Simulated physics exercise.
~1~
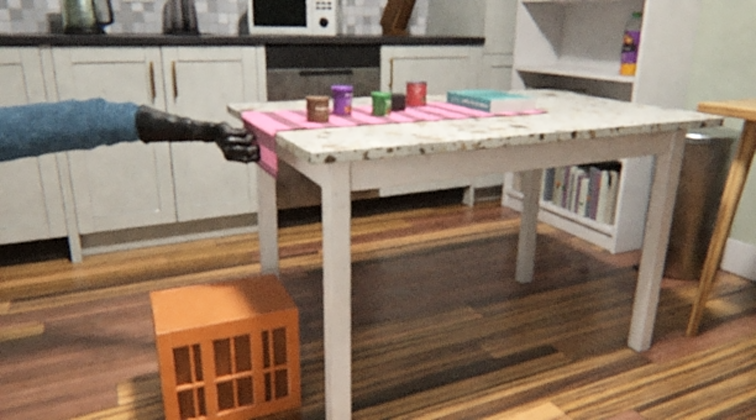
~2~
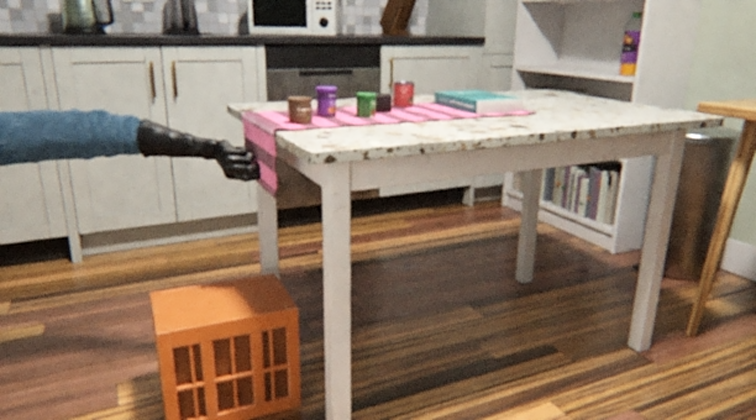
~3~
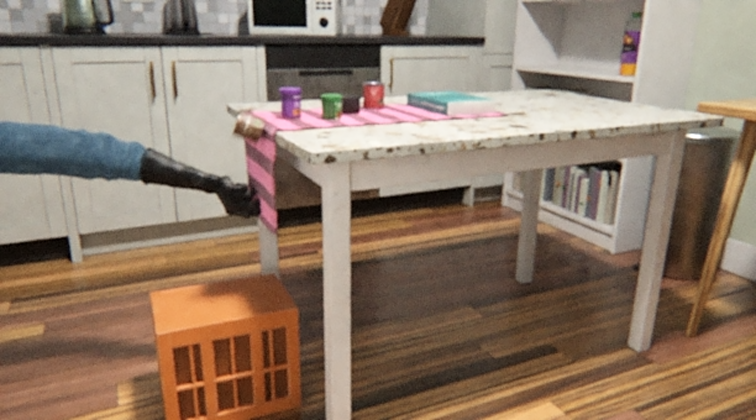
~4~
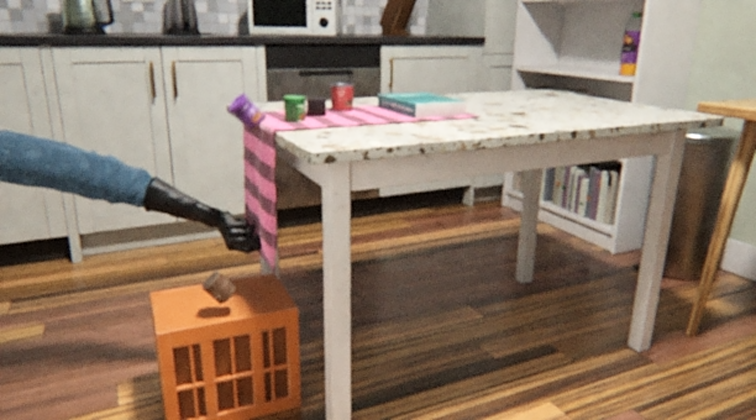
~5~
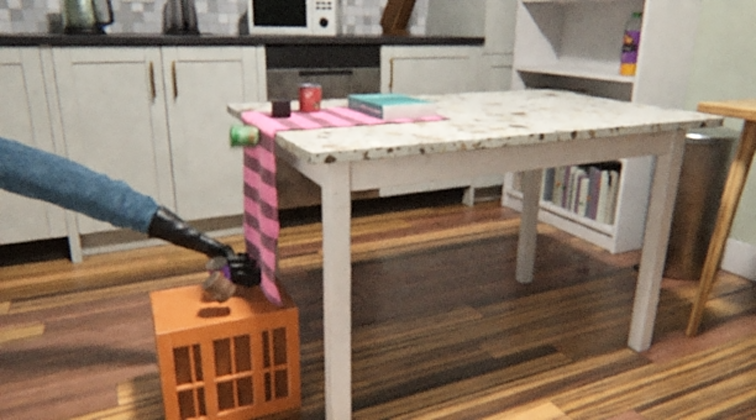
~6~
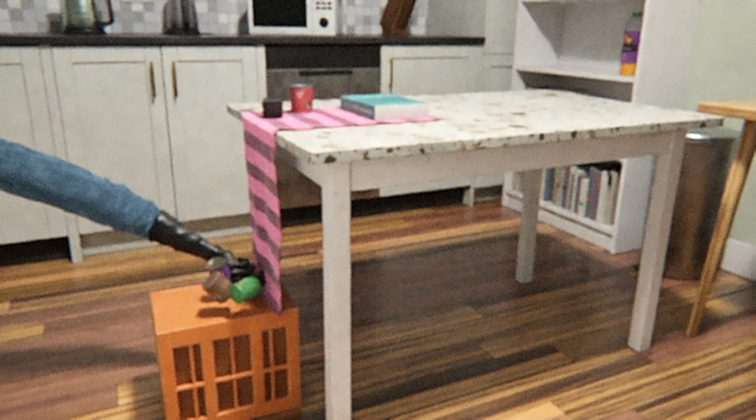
In a kitchen with a wooden floor, a pink striped cloth lies across a speckled white table, holding small coloured containers, a black cube and a teal book, with an orange crate below. A black-gloved hand in a blue sleeve grips the cloth's end and pulls it down and over the left edge. The things on it ride left, and the brown pot drops first onto the crate. The purple can tips over the edge and falls next, followed by the green pot. At the end the hem hangs at the crate, while the cube, red container and book remain on the table.
